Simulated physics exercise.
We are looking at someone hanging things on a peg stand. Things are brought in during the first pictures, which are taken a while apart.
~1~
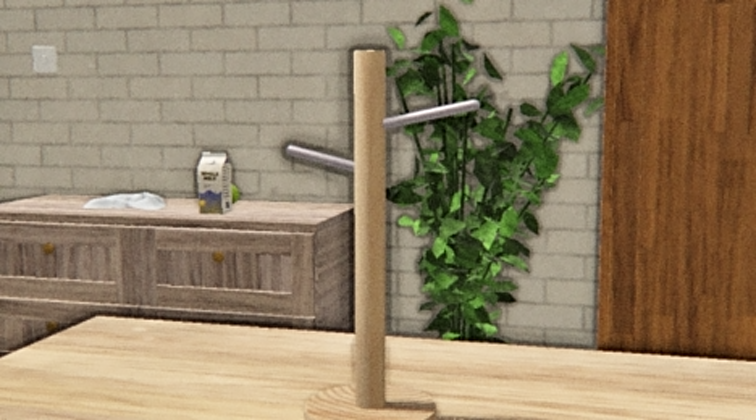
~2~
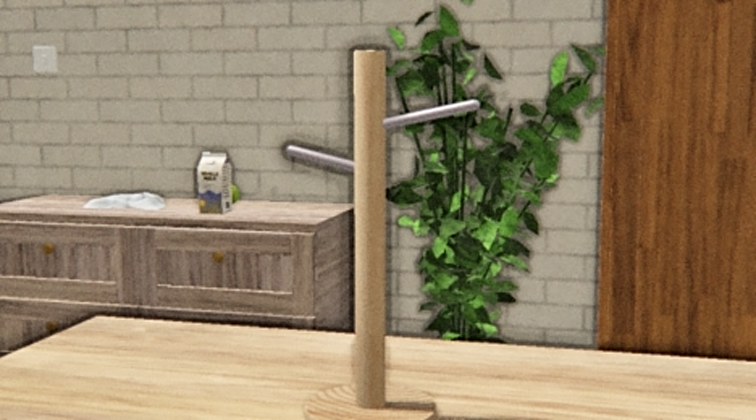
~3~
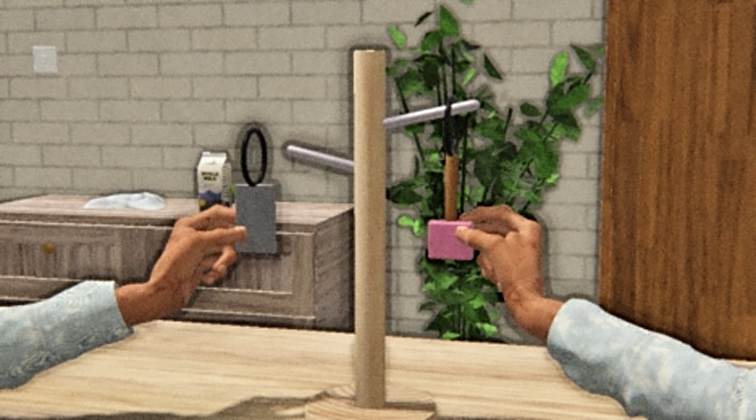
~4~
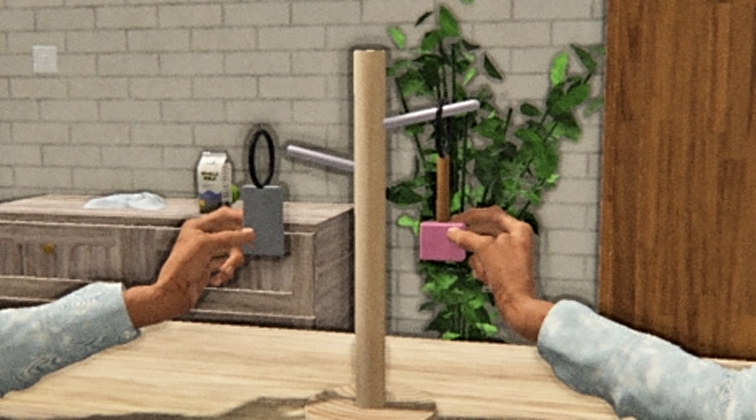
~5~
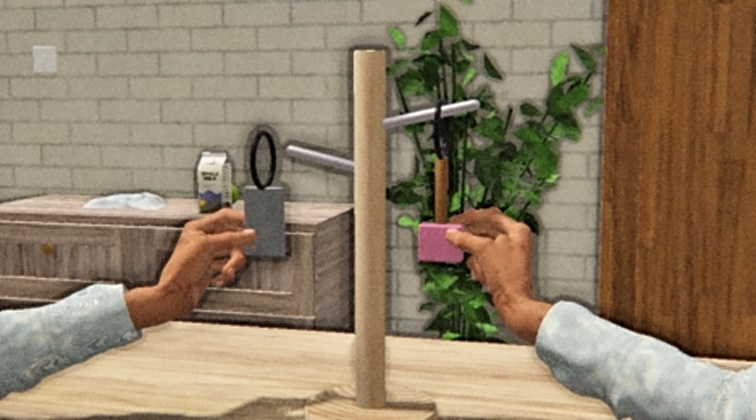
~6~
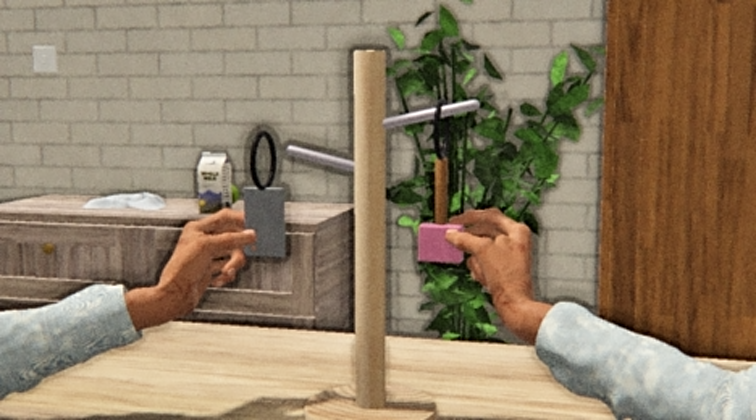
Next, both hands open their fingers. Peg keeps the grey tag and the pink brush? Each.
Answer - grey tag: No; pink brush: Yes.
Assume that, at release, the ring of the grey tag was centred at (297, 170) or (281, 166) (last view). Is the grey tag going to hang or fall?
In turn: Stays put; tumbles.
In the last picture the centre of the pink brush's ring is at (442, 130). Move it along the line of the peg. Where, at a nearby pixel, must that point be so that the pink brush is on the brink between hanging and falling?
(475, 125).
Then, 0.16 s past the last view, grey tag in the air near (265, 251); pink brush at rest near (442, 181).
Finally, the grey tag drops to the table, near (267, 348); the pink brush remains hooked, near (442, 181).
